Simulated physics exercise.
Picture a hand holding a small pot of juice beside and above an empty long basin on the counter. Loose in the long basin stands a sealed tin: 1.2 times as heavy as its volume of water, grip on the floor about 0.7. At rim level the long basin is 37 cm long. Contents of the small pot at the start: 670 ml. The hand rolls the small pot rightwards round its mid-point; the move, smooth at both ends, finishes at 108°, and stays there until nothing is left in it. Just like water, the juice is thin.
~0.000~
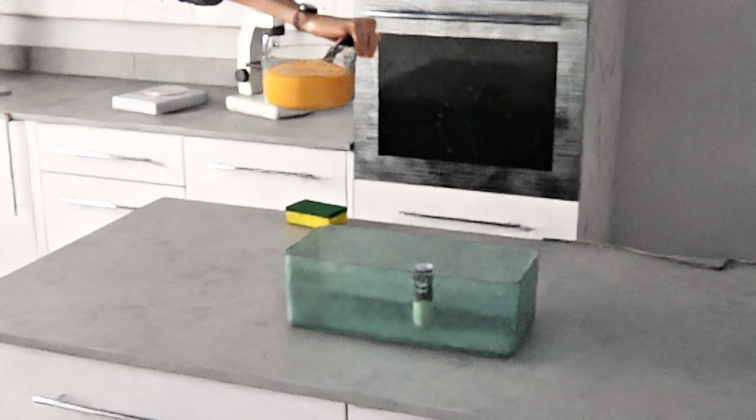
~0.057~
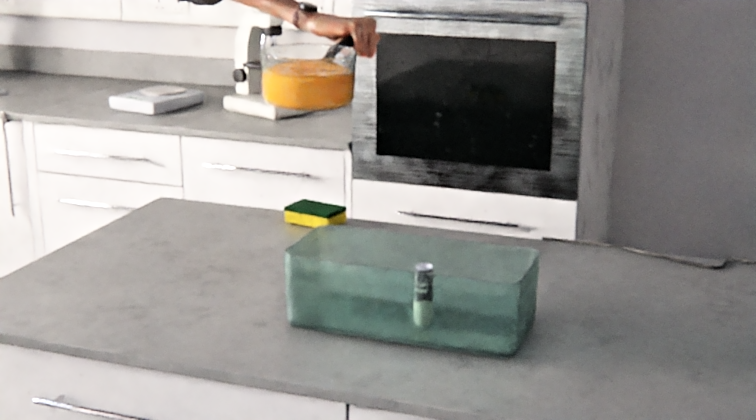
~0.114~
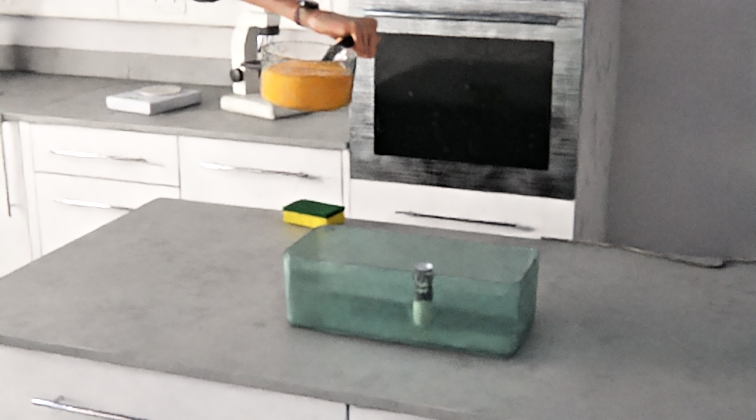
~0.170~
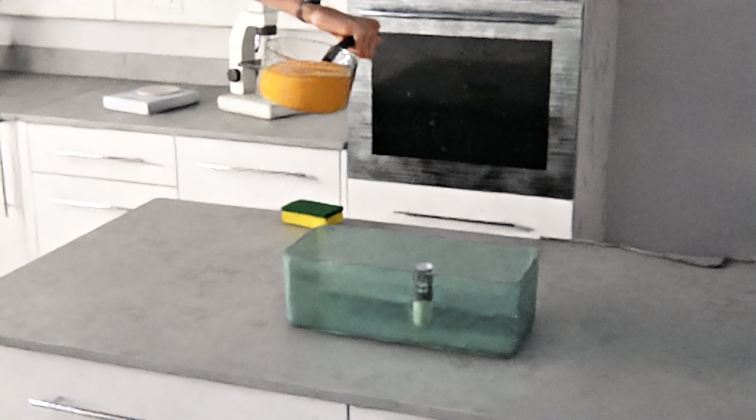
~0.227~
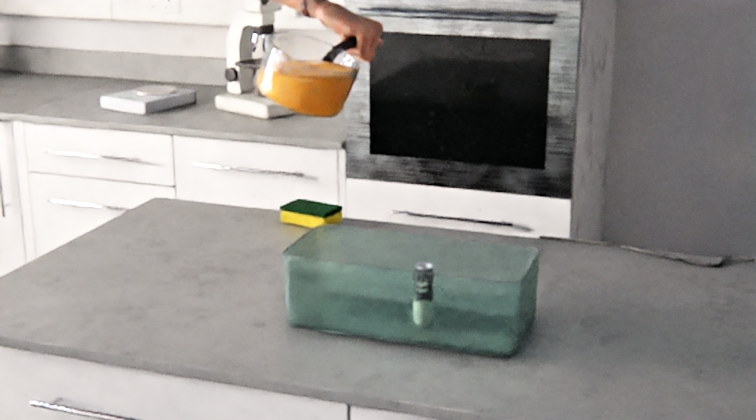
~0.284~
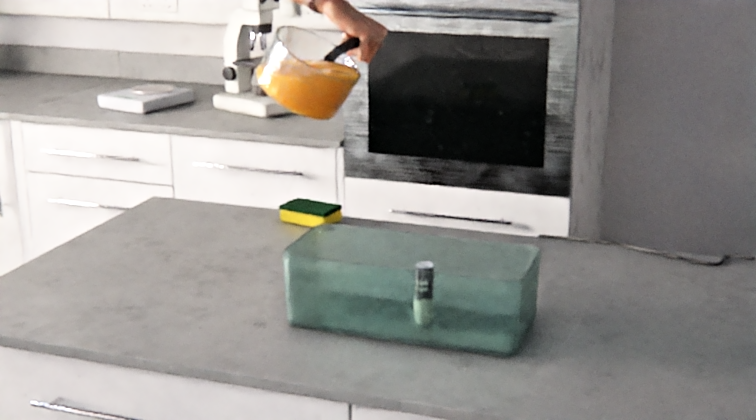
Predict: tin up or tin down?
It is upset.
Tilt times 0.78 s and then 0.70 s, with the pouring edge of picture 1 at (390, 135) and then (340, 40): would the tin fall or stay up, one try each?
Run one: It tumbles. Run two: It does not tip.
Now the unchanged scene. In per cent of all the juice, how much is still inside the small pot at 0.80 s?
What remains is about 6 percent of it all.
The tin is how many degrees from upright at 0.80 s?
The tilt comes to near 5°.
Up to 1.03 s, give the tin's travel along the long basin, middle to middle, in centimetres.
Its middle sits about 6 cm from the start.
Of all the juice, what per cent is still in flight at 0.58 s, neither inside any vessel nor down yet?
Near 60 per cent of it all.
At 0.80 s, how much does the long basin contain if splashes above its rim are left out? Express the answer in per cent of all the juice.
I'd put it at roughly 76 per cent.
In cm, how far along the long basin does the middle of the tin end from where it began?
Around 7.5 cm.
Then, 0.58 s in, the tilt is 92° and 34 per cent is still to pour; the tin stands where it began.
Then, 0.80 s in, the tilt is 108° and 6 per cent is still to pour; the tin leans 5°.
Then, 1.03 s in, the tilt is 108° and 0 per cent is still to pour; the tin lies on its side.
Then, 1.28 s in, the tilt is 108° and 0 per cent is still to pour; the tin lies on its side.
Finally, the tin lies on its side.
